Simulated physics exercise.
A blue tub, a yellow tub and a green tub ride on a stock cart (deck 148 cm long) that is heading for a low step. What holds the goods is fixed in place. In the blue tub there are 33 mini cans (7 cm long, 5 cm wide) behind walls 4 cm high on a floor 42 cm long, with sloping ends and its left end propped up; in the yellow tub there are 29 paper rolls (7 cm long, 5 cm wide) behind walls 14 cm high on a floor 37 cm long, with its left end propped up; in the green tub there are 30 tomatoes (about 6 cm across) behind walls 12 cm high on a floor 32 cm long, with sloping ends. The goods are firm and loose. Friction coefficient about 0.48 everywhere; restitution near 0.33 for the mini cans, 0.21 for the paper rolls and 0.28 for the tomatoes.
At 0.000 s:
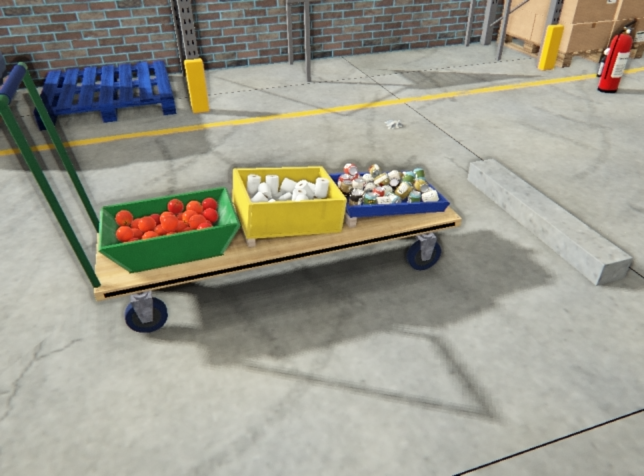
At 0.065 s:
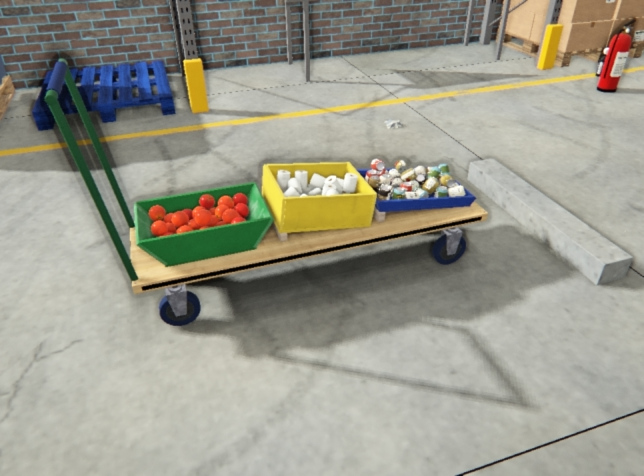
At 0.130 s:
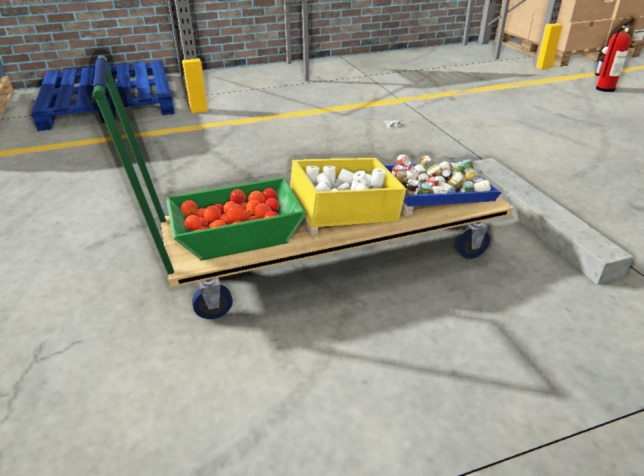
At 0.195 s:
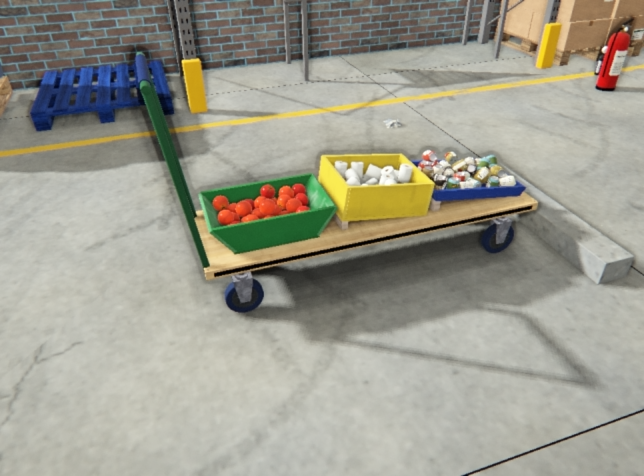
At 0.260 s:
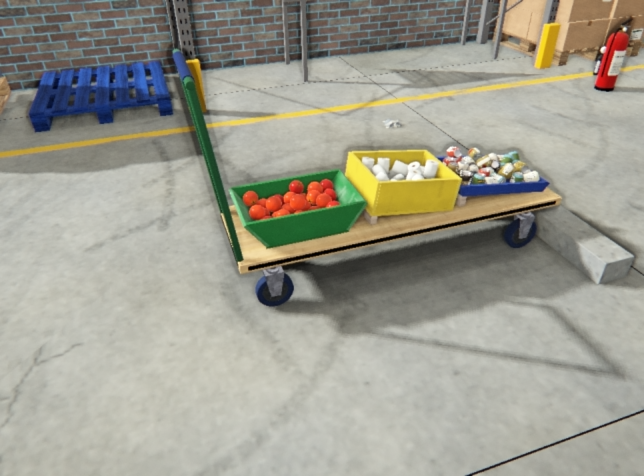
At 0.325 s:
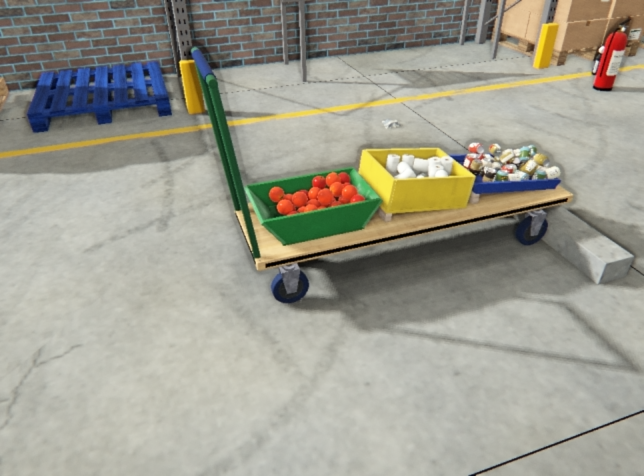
A flatbed cart carrying green, yellow and blue tubs of loose goods rolls rightward across a concrete warehouse floor toward a low step.
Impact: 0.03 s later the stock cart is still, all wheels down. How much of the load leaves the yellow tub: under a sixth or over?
Less than a sixth of the paper rolls leave the yellow tub.
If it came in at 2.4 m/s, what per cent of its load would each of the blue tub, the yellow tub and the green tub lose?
In that case blue tub 50, yellow tub 0, green tub 10 per cent.
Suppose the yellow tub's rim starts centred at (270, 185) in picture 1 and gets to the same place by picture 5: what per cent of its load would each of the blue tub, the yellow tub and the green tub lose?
Then blue tub 50, yellow tub 0, green tub 0 per cent.
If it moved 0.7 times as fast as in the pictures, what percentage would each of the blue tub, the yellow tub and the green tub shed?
In that case blue tub 20, yellow tub 0, green tub 0 per cent.
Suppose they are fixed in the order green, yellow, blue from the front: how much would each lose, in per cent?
Then blue tub 20, yellow tub 0, green tub 10 per cent.
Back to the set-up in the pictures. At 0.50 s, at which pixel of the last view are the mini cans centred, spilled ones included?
Around (532, 162).
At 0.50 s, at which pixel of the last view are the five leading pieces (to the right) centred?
At about (578, 165).
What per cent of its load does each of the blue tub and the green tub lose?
About: Blue tub 50, green tub 0 per cent.
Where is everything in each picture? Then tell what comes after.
In the first frame (each is followed by its nearest rim corner in this view; the camera moves round a little), yellow tub, (252, 203); green tub, (101, 248); 58 cm short of the stop; none out.
The second frame shows yellow tub, (286, 198); green tub, (139, 242); 45 cm short of the stop.
The third frame shows yellow tub, (318, 192); green tub, (176, 236); 32 cm short of the stop.
The fourth frame shows yellow tub, (350, 187); green tub, (212, 230); 20 cm short of the stop.
The fifth frame shows yellow tub, (380, 182); green tub, (246, 224); 7 cm short of the stop.
The sixth frame shows yellow tub, (396, 180); green tub, (263, 221); stopped; none out.
After 0.38 s, blue tub 30 in, 3 out, yellow tub 29 in, 0 out and green tub 30 in, 0 out.
After 0.50 s, blue tub 21 in, 12 out, yellow tub 29 in, 0 out and green tub 30 in, 0 out.
After 0.73 s, blue tub 17 in, 16 out, yellow tub 29 in, 0 out and green tub 30 in, 0 out.
When it is over (at 1.23 s), blue tub 17 in, 16 out, yellow tub 29 in, 0 out and green tub 30 in, 0 out. Asked share, 0 of 29, 0 per cent.
